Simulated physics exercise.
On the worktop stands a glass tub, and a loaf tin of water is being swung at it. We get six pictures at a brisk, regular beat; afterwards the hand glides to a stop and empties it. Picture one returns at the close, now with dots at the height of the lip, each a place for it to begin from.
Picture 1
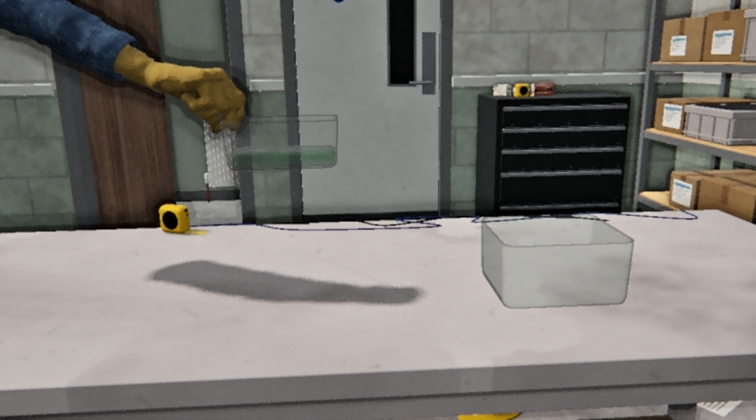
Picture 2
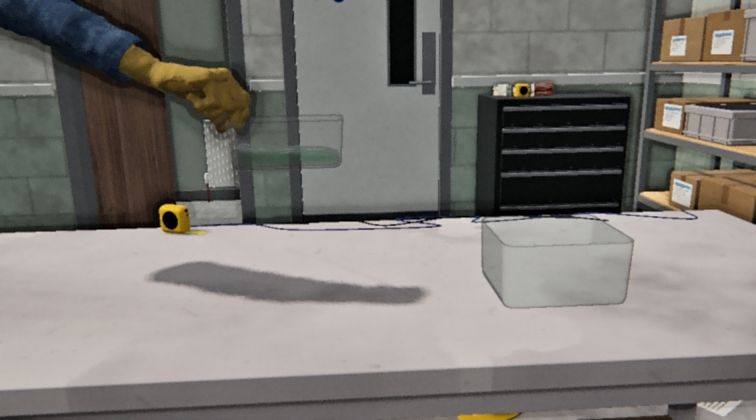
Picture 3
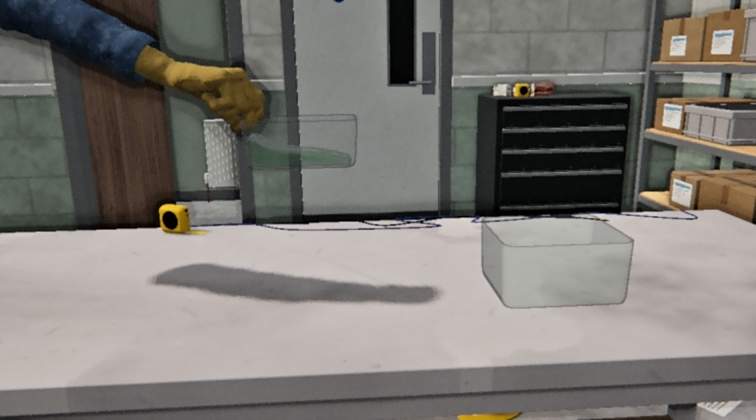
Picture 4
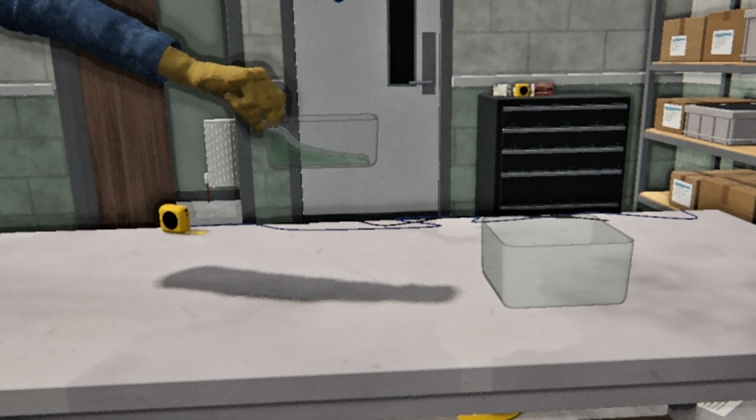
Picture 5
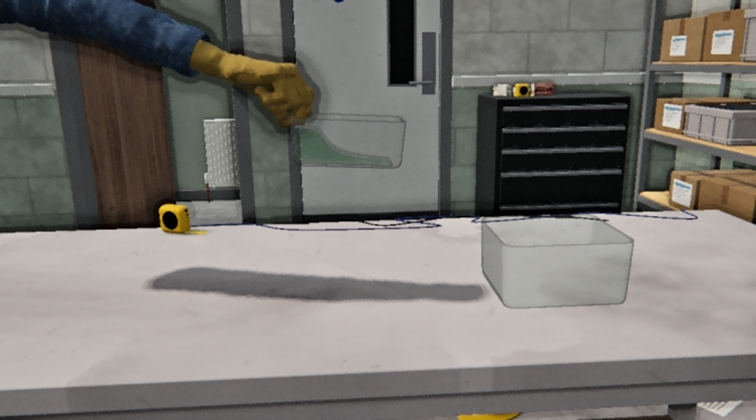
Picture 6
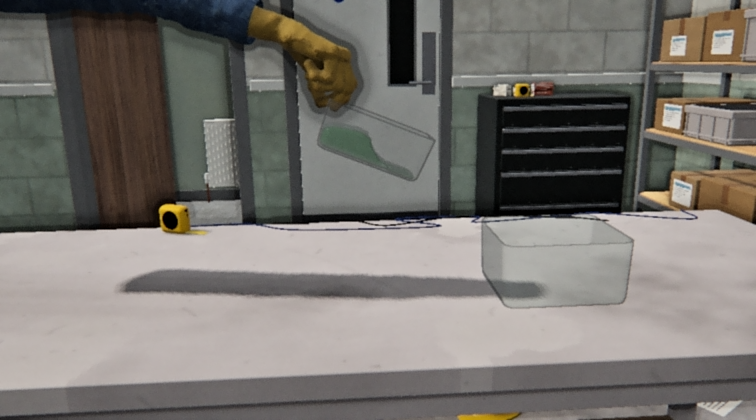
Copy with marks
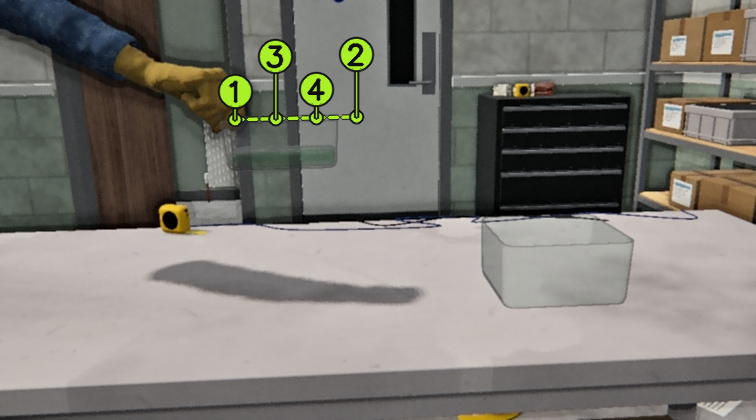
A gloved hand in a yellow glove and blue sleeve carries a clear container of greenish water rightward above a pale worktop, seen from a fixed, level view in a workshop. An empty clear tub stands at right, a yellow tape measure at left, with a door, black drawers and boxed shelves behind. The water slopes up the container's left side, then the hand tips it down rightward.
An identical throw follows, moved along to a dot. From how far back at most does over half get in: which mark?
I would pick dot 2.
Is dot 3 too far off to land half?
Yes.
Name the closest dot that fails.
Dot 4.
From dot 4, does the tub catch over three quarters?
No, less.
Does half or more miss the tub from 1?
Yes, it does.
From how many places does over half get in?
One.
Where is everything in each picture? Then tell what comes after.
The first picture shows upright, lip at (336, 117); tub from (502, 307) to (625, 302); nothing has left yet.
The second picture shows upright, lip at (341, 117); nothing has left yet.
The third picture shows upright, lip at (355, 117); nothing has left yet.
The fourth picture shows upright, lip at (375, 116); nothing has left yet.
The fifth picture shows tipped about 3°, lip at (402, 119); nothing has left yet.
The sixth picture shows tipped about 22°, lip at (431, 136); nothing has left yet.
In lime, 1 at (235, 119); 2 at (356, 116); 3 at (275, 118); 4 at (316, 117).
For dot 1, about 1 % lands in the tub, 98 % falls short.
For dot 2, about 72 % lands in the tub, 18 % falls short and 10 % goes beside or beyond.
For dot 3, about 2 % lands in the tub, 94 % falls short and 4 % goes beside or beyond.
For dot 4, about 36 % lands in the tub, 59 % falls short and 5 % goes beside or beyond.
